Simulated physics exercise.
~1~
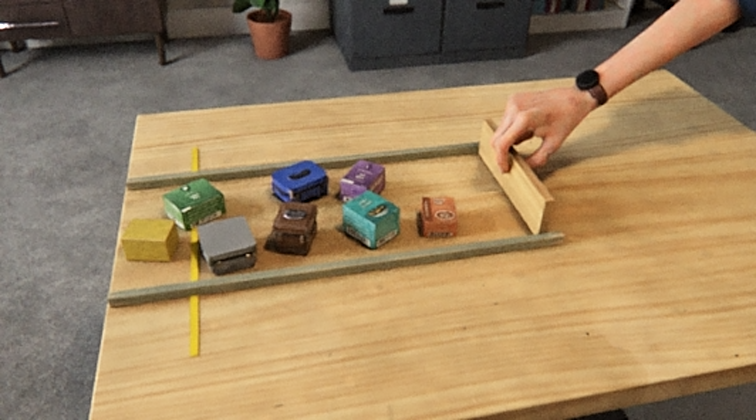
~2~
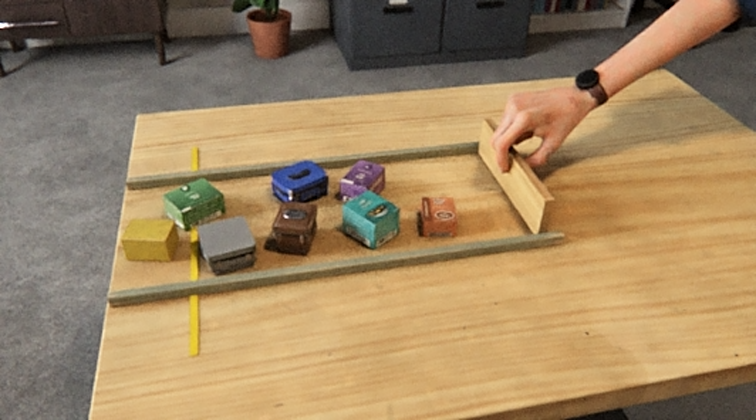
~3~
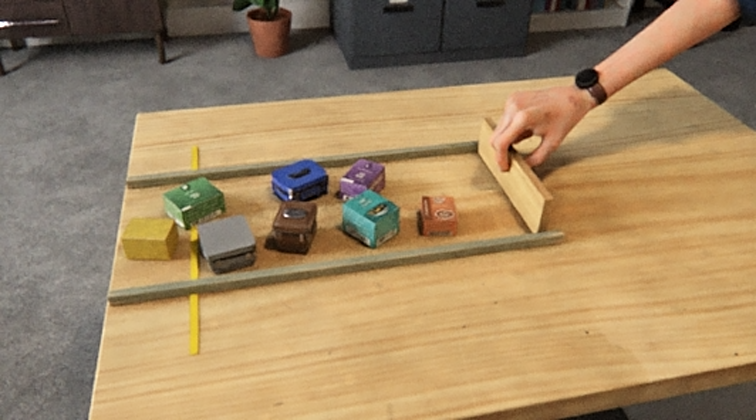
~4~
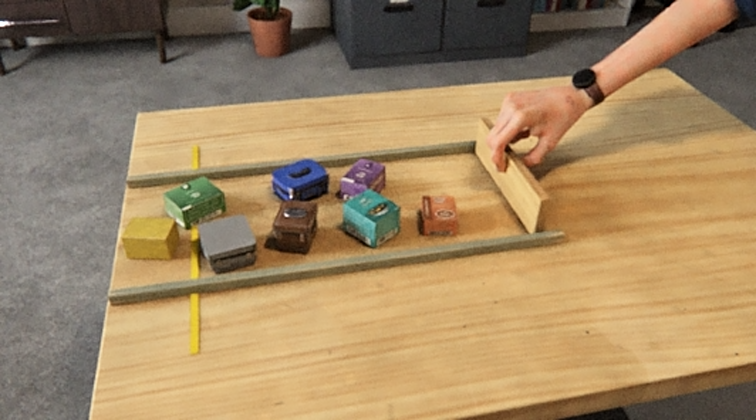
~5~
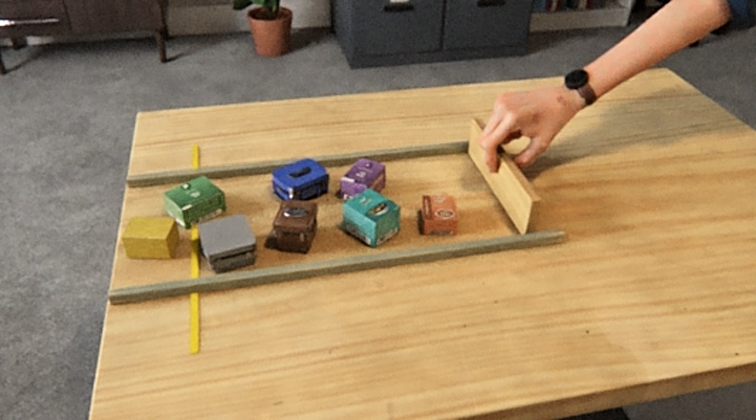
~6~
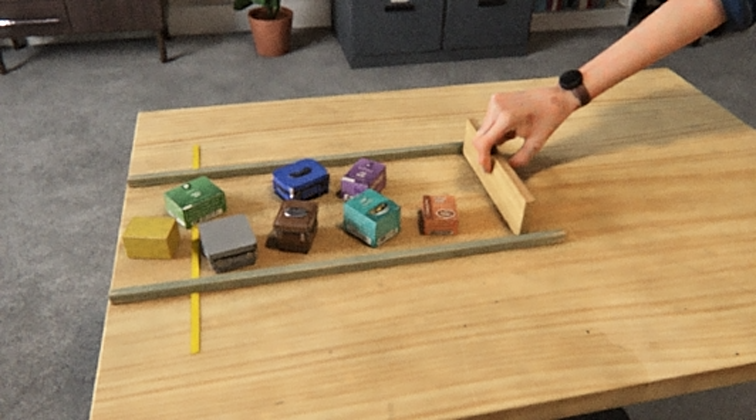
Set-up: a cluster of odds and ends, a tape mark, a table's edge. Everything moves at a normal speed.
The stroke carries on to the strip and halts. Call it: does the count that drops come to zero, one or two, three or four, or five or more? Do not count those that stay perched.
It comes to three or four.
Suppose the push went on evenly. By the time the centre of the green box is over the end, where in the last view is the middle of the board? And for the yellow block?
About (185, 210), and about (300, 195) for the other.
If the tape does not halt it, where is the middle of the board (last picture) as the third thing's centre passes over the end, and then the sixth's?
For the first, roughly (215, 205); for the next, roughly (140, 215).
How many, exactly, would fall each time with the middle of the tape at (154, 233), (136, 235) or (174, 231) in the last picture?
It would be 5, 6 and 4.
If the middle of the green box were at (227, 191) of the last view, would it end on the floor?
Observed: The green box stays in place.
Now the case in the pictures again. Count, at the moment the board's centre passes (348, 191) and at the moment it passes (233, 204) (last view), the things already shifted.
I make it 6 at the first spot and 8 at the other.
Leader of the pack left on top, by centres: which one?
Answer: The green box.
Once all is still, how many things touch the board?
Number in contact with it: 3.
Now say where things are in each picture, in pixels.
In the first picture, yellow block (151, 240); green box (194, 204); grey case (228, 246); board (513, 174); tape (195, 230).
In the second picture, green box (194, 204); board (512, 174).
In the third picture, grey case (227, 245); blue case (300, 184).
In the fourth picture, yellow block (151, 238); turquoise box (372, 219).
In the fifth picture, green box (195, 202); orange box (439, 215).
In the sixth picture, yellow block (152, 237); green box (196, 202); grey case (229, 244); board (495, 174); tape (196, 228).
Soon after, none off yet; yellow block at rest near (152, 237); green box at rest near (196, 202); grey case at rest near (229, 244).
After that, none off yet; yellow block displaced about its own width near (109, 244); green box moving near (188, 204); grey case displaced about its own width near (157, 251).
In the end, the number that fall off is three or four; gone, brown case, grey case and yellow block.
